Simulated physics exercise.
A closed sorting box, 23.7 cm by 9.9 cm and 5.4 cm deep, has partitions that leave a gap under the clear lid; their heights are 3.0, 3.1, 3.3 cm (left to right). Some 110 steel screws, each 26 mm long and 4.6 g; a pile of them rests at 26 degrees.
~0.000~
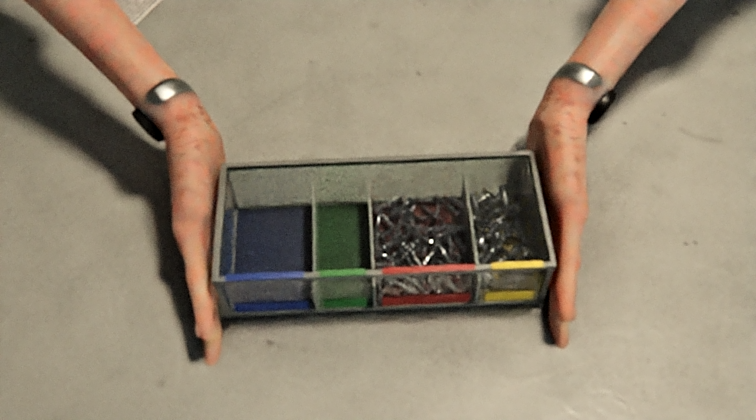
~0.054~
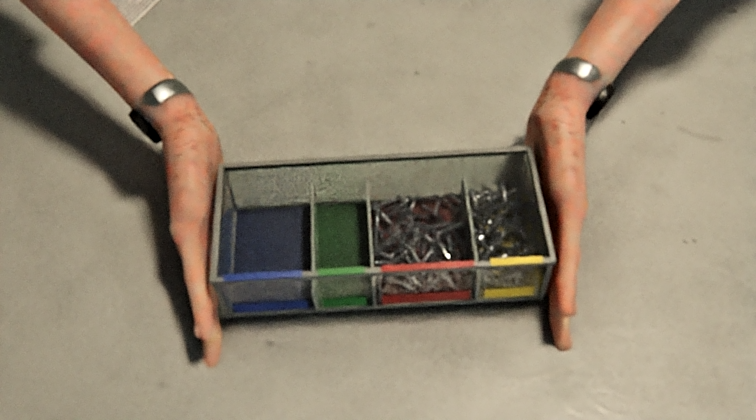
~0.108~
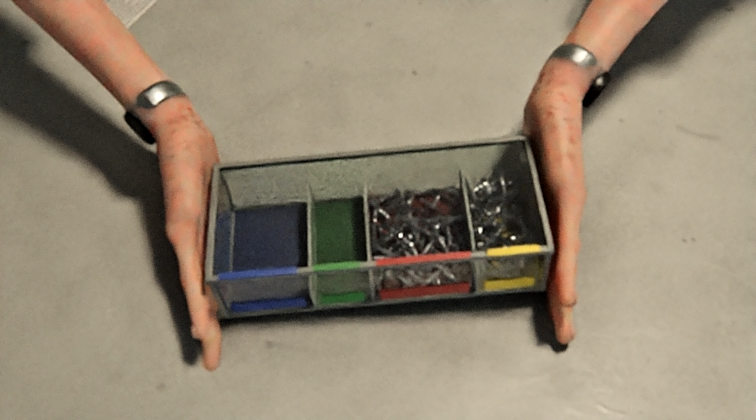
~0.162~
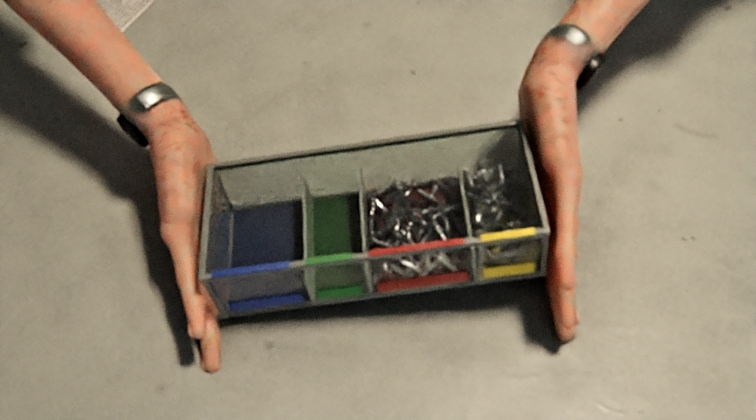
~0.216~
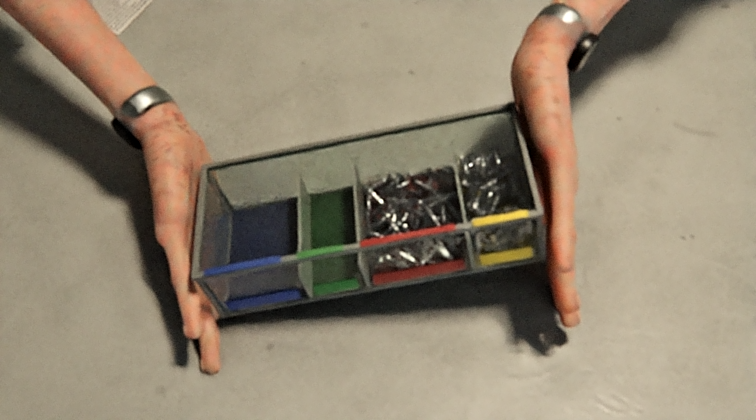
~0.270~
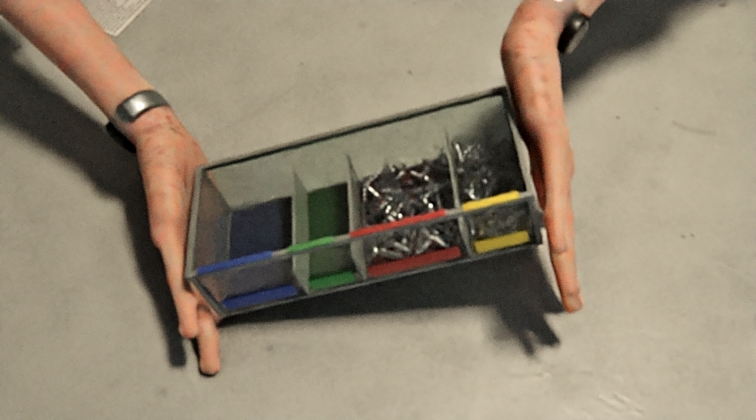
Two hands tilting a clear box with blue, green, red and yellow sections, raising its right side while metal pieces stay in the right-hand sections.
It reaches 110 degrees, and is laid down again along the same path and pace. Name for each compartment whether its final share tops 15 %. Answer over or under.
Red compartment: Under; blue compartment: Over; green compartment: Under; yellow compartment: Under.
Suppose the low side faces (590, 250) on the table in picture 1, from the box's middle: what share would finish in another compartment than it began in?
About 50 per cent.
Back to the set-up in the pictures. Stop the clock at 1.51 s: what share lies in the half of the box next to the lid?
Roughly 80 per cent.
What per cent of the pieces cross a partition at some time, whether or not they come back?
About 90 per cent.
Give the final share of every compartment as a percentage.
Red 5; blue 85; green 5; yellow 10.
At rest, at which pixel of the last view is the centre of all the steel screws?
Around (264, 231).
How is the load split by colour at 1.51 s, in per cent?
Red 35, blue 20, green 15, yellow 30.
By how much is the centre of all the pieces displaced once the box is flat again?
Roughly 13.0 cm.
After 1.51 s, tilt 110 degrees; red 35 %, blue 20 %, green 15 %, yellow 30 %.
After 2.34 s, tilt 50 degrees; red 5 %, blue 85 %, green 5 %, yellow 10 %.
After 3.18 s, tilt 0 degrees; red 5 %, blue 85 %, green 5 %, yellow 10 %.
In the end, at 3.8 s, red 5 %, blue 85 %, green 5 %, yellow 10 %.
